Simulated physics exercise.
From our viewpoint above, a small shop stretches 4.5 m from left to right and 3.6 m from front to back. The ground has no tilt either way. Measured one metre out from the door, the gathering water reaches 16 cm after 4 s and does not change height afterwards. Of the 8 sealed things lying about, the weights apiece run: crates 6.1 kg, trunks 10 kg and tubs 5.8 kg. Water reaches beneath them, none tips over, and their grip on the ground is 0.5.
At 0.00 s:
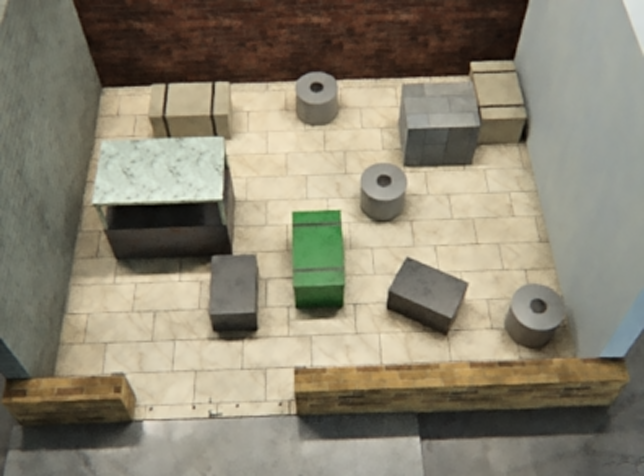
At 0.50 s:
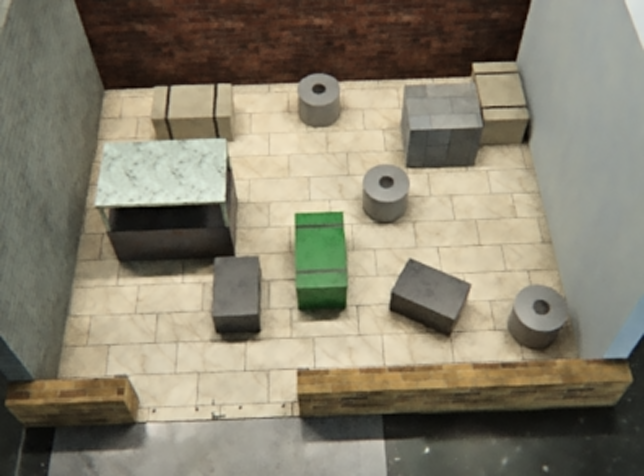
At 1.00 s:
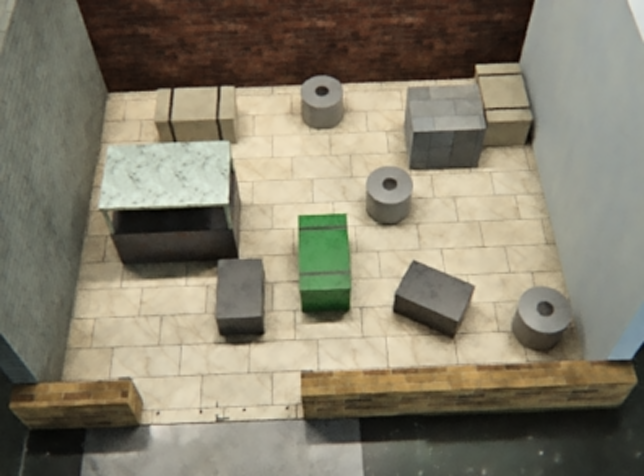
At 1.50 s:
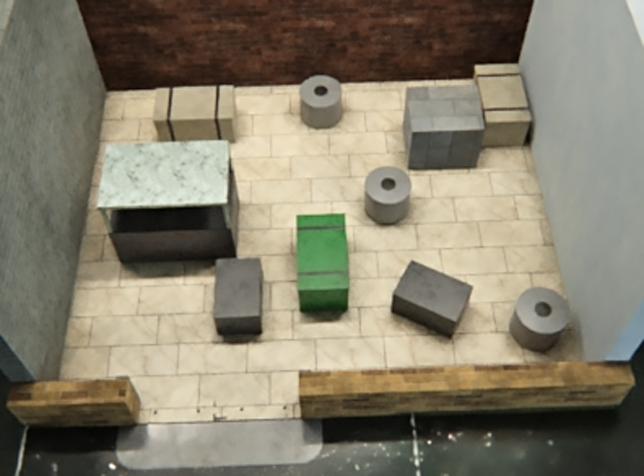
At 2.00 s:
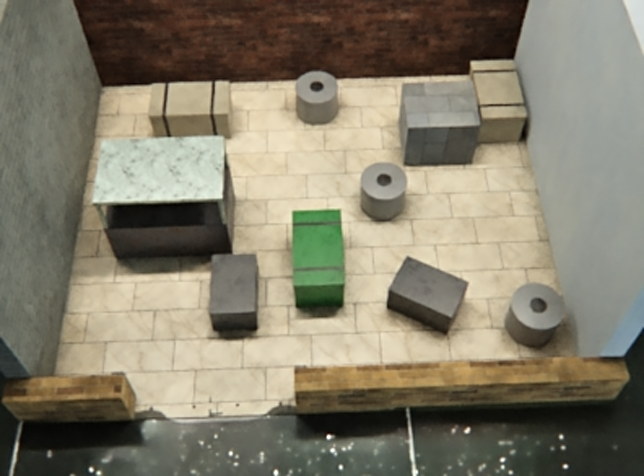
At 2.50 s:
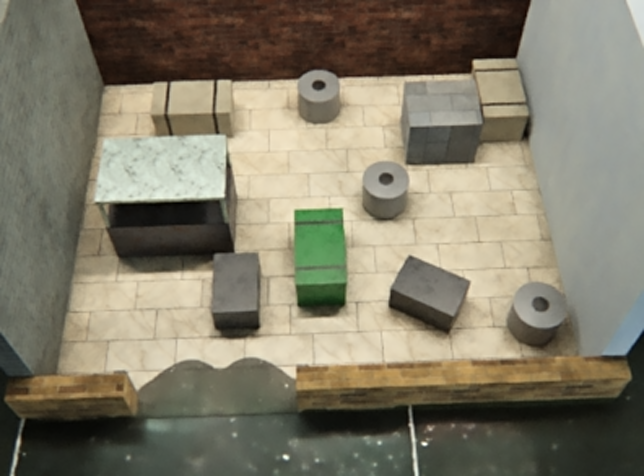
Water spread across the dark ground outside a small walled shop and began creeping in through the gap in the front wall, while the green trunk and the grey tubs and boxes inside stayed still.
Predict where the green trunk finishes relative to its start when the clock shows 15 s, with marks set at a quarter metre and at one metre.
It shifts a modest distance.
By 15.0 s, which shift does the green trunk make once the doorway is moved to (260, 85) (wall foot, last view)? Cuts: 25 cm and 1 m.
Result for the green trunk - displaced a long way.
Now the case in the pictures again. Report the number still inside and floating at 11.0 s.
The number is 8.
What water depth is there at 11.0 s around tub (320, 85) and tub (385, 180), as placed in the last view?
Depth approx. 7 cm / 8 cm.
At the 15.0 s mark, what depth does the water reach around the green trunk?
Close to 8 centimetres.
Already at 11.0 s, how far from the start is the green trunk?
About 140 cm by then.
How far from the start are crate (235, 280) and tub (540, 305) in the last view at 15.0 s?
They've ended up 300 cm and 140 cm away, in that order.
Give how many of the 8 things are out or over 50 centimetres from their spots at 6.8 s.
By that time the total stands at 2.
After 3.5 s the green trunk is near (320, 245), 0.0 m from its start, aground; 0 afloat.
After 6.8 s the green trunk is near (412, 200), 1.0 m from its start, aground; 1 afloat.
After 11.0 s the green trunk is near (488, 233), 1.5 m from its start, afloat; 8 afloat.
After 15.0 s the green trunk is near (329, 290), 0.5 m from its start, afloat; 8 afloat.
